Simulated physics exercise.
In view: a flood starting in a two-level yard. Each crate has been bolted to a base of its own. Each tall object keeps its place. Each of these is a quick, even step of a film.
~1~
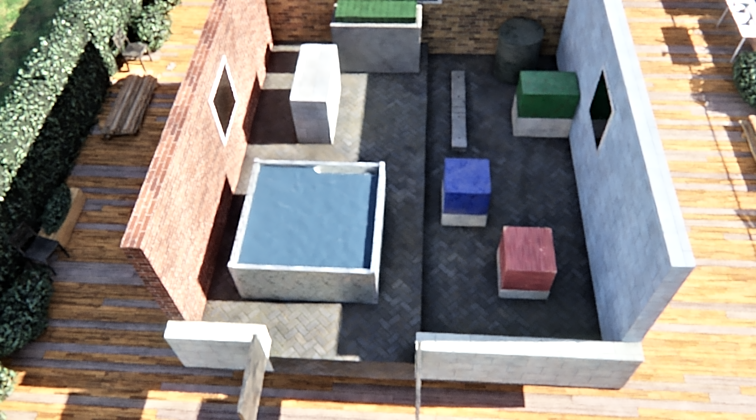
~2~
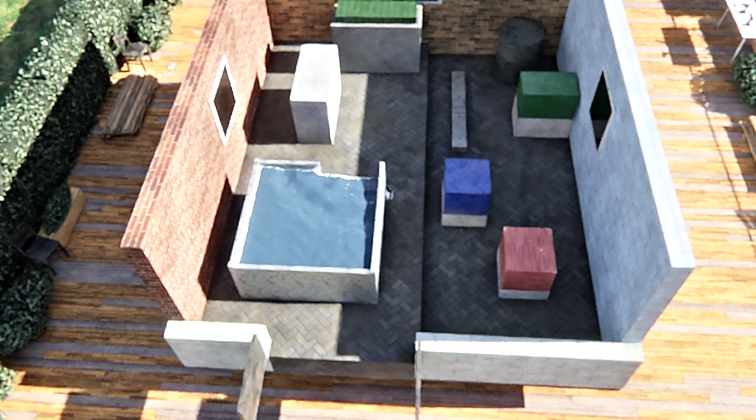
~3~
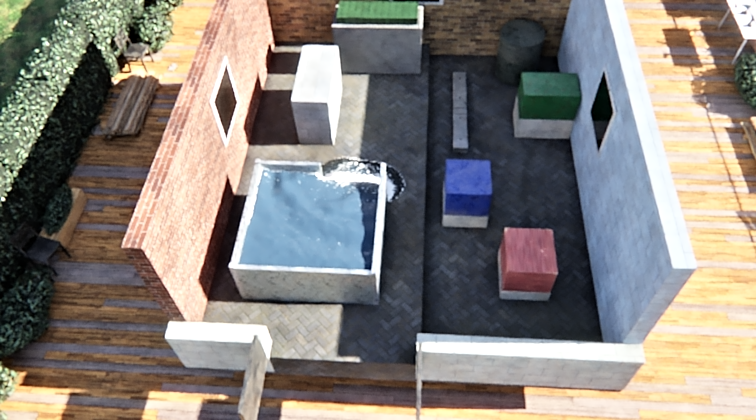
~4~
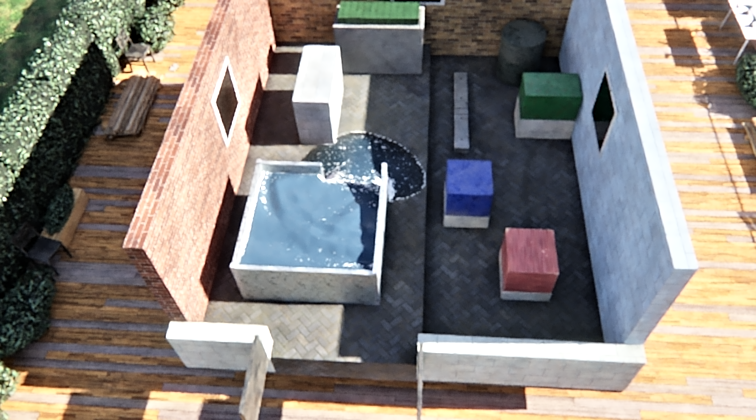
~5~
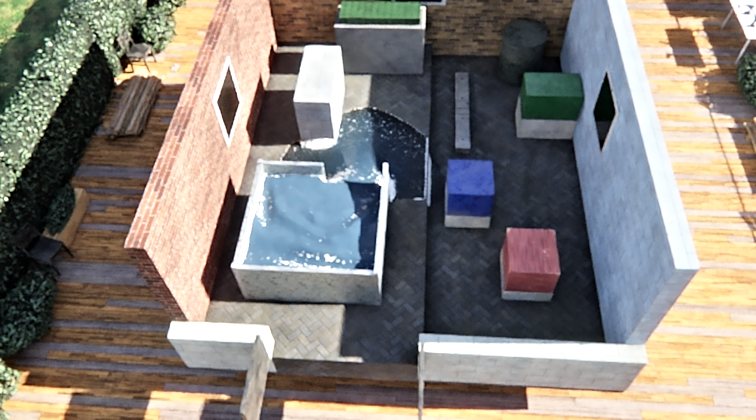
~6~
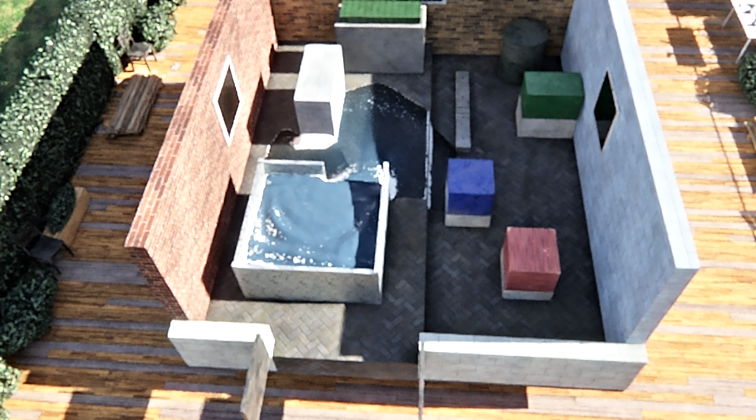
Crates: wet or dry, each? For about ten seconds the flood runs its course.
Blue crate dry, red crate dry, green crate dry.
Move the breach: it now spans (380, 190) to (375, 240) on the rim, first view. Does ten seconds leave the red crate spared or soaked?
I'd say the red crate gets flooded.
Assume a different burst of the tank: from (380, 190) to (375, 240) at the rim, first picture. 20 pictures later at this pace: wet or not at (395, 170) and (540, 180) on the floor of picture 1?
The first spot is unreached, the second submerged.
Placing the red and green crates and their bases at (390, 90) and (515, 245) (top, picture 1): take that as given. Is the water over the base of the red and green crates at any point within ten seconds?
In ten seconds the red crate is reached and the green crate is never reached.
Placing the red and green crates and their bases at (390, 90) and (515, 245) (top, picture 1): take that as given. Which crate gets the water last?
The crate marked green.
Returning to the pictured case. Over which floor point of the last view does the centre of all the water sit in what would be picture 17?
My reading is close to (360, 173).
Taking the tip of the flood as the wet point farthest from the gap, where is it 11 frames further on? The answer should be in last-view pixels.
I reckon the front has reached (558, 56) by then.
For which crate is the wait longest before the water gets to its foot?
I'd say the red one is last.
A moment on, water covers 30 % of the floor; the blue crate water round its plinth, the red crate not reached, the green crate not reached.
Next, water covers 45 % of the floor; the blue crate water round its plinth, the red crate not reached, the green crate water round its plinth.
Then, water covers 60 % of the floor; the blue crate water round its plinth, the red crate not reached, the green crate water round its plinth.
Later, water covers 80 % of the floor; the blue crate water round its plinth, the red crate water round its plinth, the green crate water round its plinth.
In the end, water covers 95 % of the floor; the blue crate stayed above the water, the red crate stayed above the water, the green crate stayed above the water.
